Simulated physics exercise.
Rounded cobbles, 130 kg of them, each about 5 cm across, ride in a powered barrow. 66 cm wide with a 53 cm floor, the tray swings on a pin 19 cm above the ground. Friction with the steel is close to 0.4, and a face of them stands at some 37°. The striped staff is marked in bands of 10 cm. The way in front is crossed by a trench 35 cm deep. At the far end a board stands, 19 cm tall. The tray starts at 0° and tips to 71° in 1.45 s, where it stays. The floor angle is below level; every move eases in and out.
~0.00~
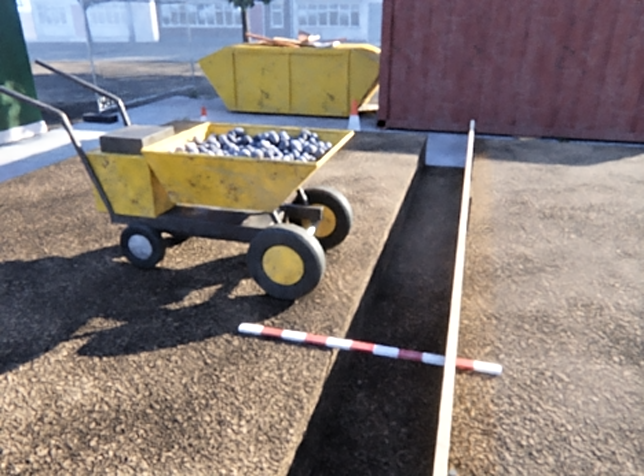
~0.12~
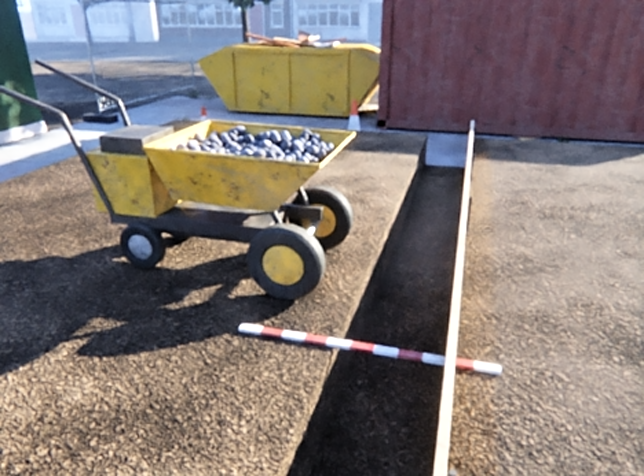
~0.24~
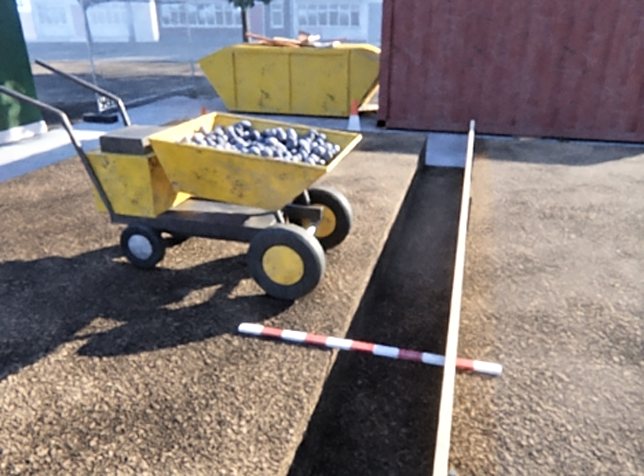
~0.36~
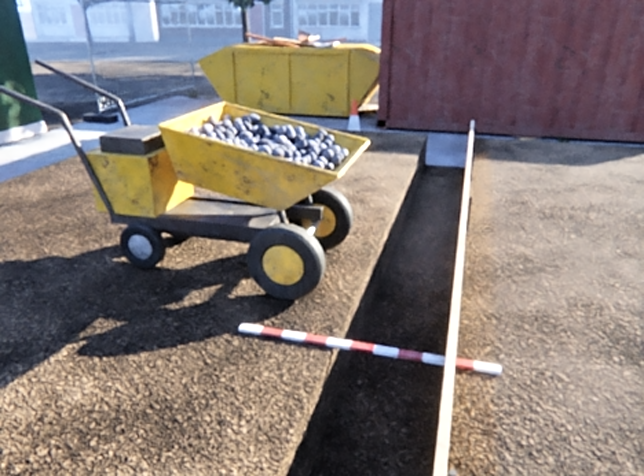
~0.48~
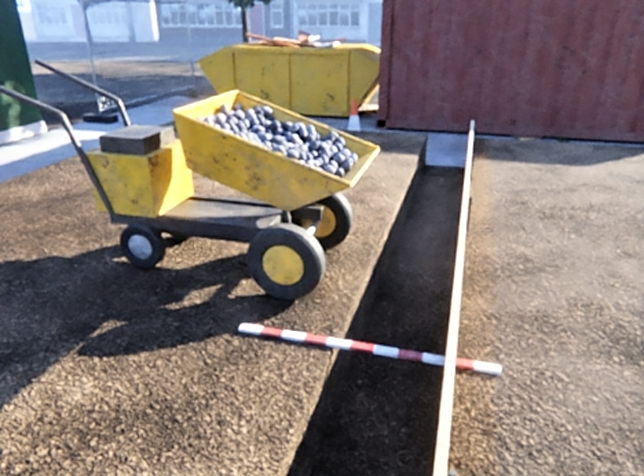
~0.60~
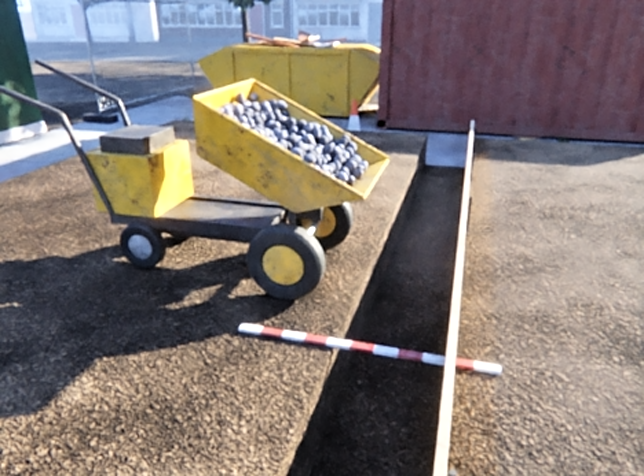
On a sunlit gravelly yard, a yellow barrow's tray of grey cobbles tilts steadily rightward.
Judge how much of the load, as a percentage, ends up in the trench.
Around 97 %.
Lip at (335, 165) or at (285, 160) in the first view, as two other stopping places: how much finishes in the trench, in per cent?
First spot about 75, second spot about 100 per cent.
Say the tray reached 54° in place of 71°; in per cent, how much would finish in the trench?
It would come to about 70 percent.
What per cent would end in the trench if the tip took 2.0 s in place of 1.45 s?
That would give about 100 percent.
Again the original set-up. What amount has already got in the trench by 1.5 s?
Some 60 per cent.
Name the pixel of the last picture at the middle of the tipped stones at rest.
Centre estimate: Around (417, 332).
After 1.1 s the floor is at 60°; 99 % in the tray, 1 % in the trench; the foremost stones are at (414, 222).
After 1.5 s the floor is at 71°; 38 % in the tray, 60 % in the trench, 2 % past the trench; the foremost stones are at (491, 267).
After 1.9 s the floor is at 71°; 9 % in the tray, 88 % in the trench, 3 % past the trench; the foremost stones are at (549, 299).
After 3.8 s the floor is at 71°; 0 % in the tray, 97 % in the trench, 3 % past the trench; the foremost stones are at (568, 301).
